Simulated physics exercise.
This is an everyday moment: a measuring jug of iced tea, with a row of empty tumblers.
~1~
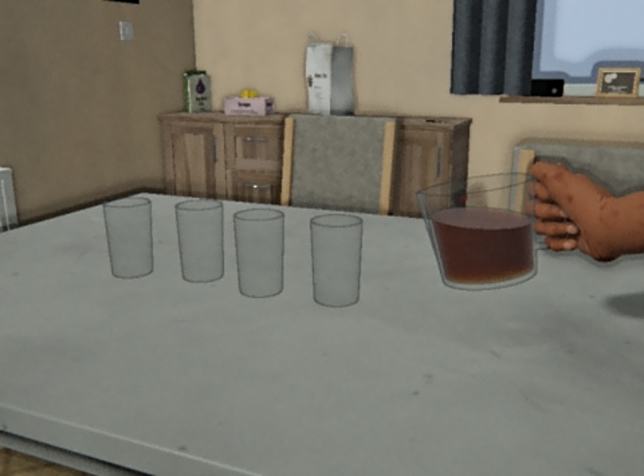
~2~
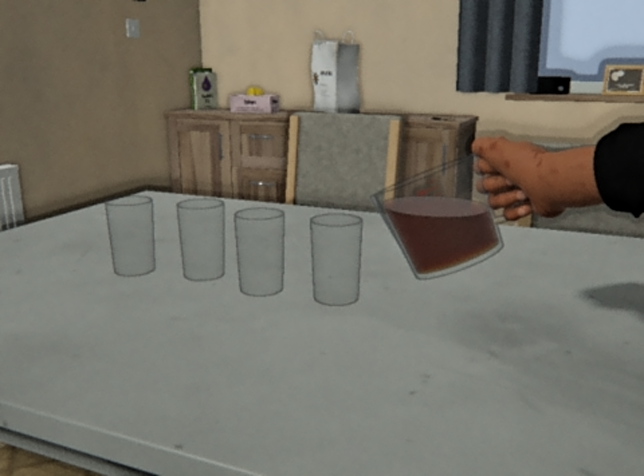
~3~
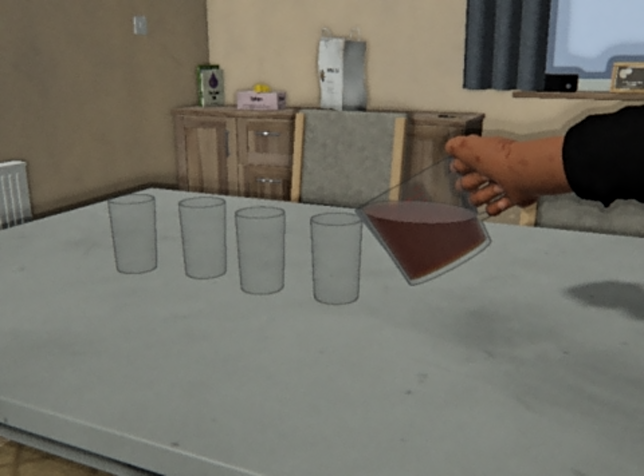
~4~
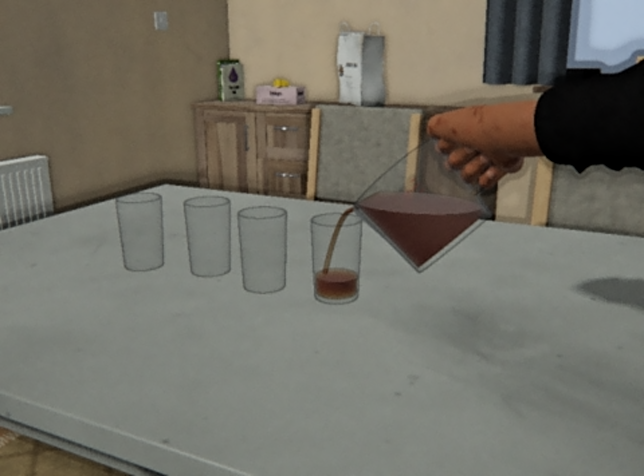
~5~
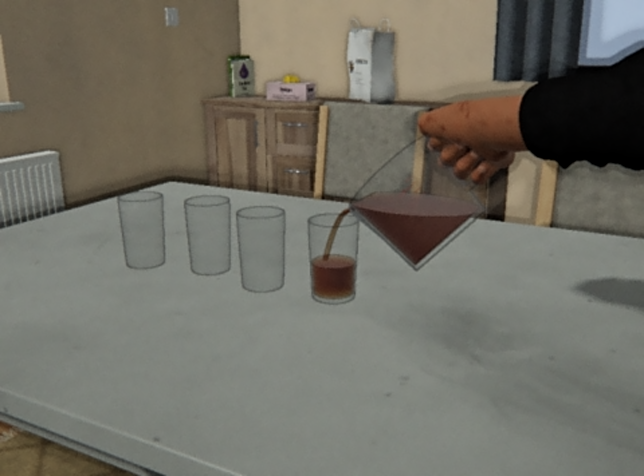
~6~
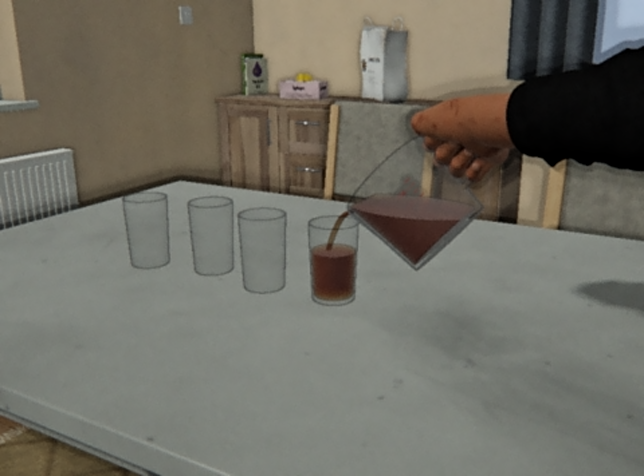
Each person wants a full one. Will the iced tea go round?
The supply dwindles too soon.
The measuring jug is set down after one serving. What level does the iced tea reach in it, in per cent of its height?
My estimate is close to 40 in a hundred.
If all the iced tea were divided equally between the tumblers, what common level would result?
60 %.
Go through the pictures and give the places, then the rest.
In the first frame, the measuring jug is on its way; measuring jug (482, 228) about two thirds full; four tumblers, the last at (130, 235).
In the second frame, the iced tea nears the lip; measuring jug (441, 215) tipped 25° with all of its load; the first is empty.
In the third frame, the iced tea nears the lip; measuring jug (426, 220) tipped 35° with all of its load; four tumblers, the last at (134, 231).
In the fourth frame, pouring; measuring jug (423, 206) tipped 45° with nearly all of its load; the first is about a quarter full.
In the fifth frame, pouring; measuring jug (418, 204) tipped 45° with about three quarters of its load; four tumblers, the last at (143, 228).
In the sixth frame, pouring; measuring jug (415, 204) tipped 50° with about three quarters of its load; the first is about two thirds full.
A moment on, the first is about three quarters full.
Further on, the first is done and the measuring jug has about two thirds of its load.
When it is over, the measuring jug is empty with two filled and the next at about two thirds of a serving.
